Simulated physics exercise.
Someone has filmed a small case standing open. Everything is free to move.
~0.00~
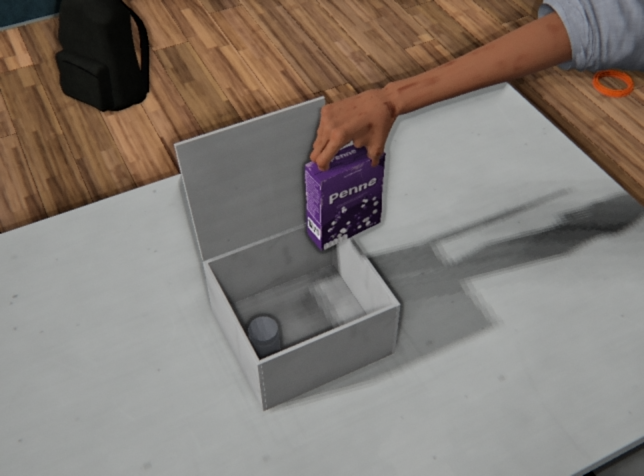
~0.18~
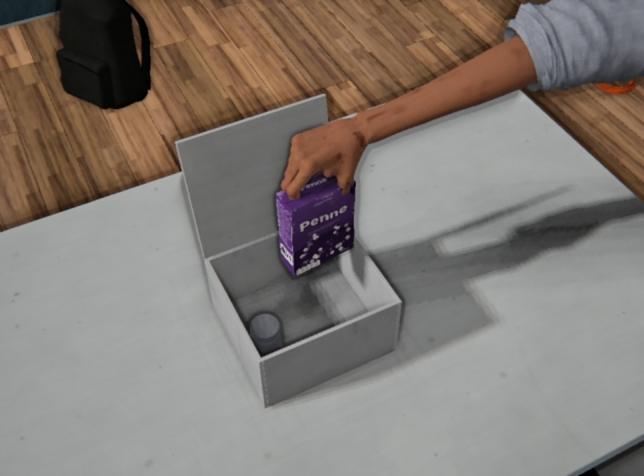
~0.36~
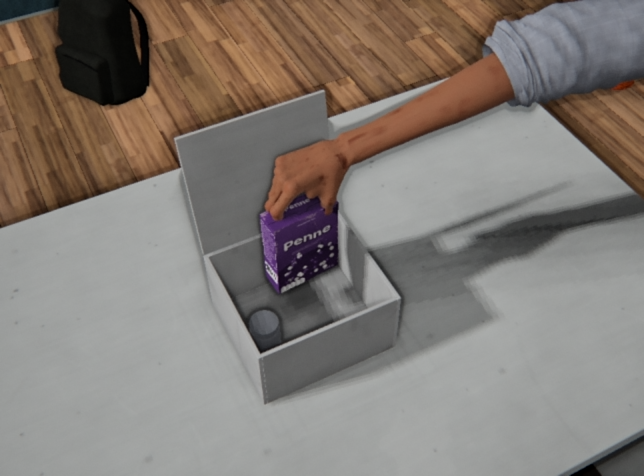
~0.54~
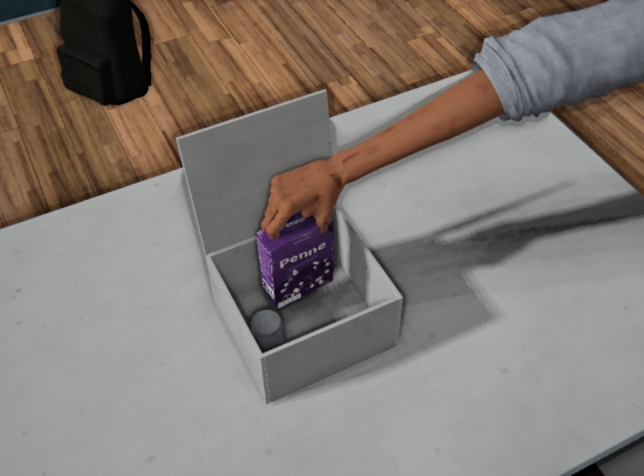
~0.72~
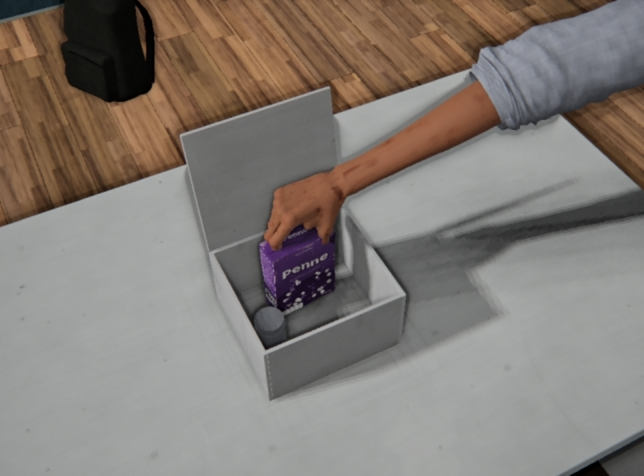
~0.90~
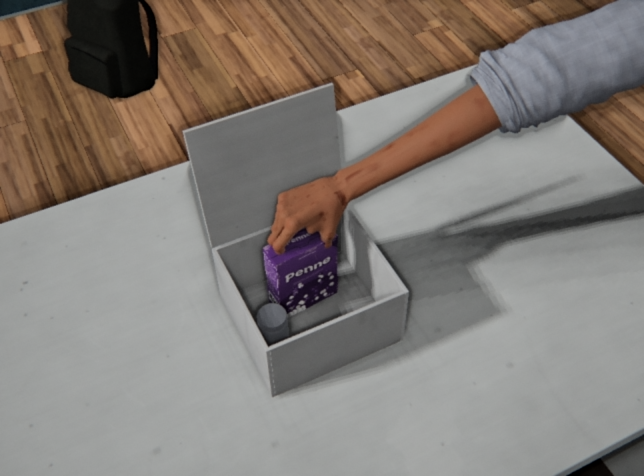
In this clip, a hand holding a purple packet moves it left and lowers it into an open grey case beside a small grey shaker, and the hand is still gripping the packet inside.
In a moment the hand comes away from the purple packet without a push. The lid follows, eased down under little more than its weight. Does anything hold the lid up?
It is held up.
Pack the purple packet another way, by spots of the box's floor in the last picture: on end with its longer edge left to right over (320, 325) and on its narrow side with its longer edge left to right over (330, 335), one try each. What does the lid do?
First, it stays ajar; second, it is held up.
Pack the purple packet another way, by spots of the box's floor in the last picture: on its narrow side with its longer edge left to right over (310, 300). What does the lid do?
Then it sits on the rim.
After 2.00 s, lid starting down.
After 2.40 s, lid 66° above the rim.
After 2.70 s, lid 42° above the rim.
At rest (3.2 s), lid 30° above the rim; both in place. Seen from the same camera at the end, purple packet near (302, 271).
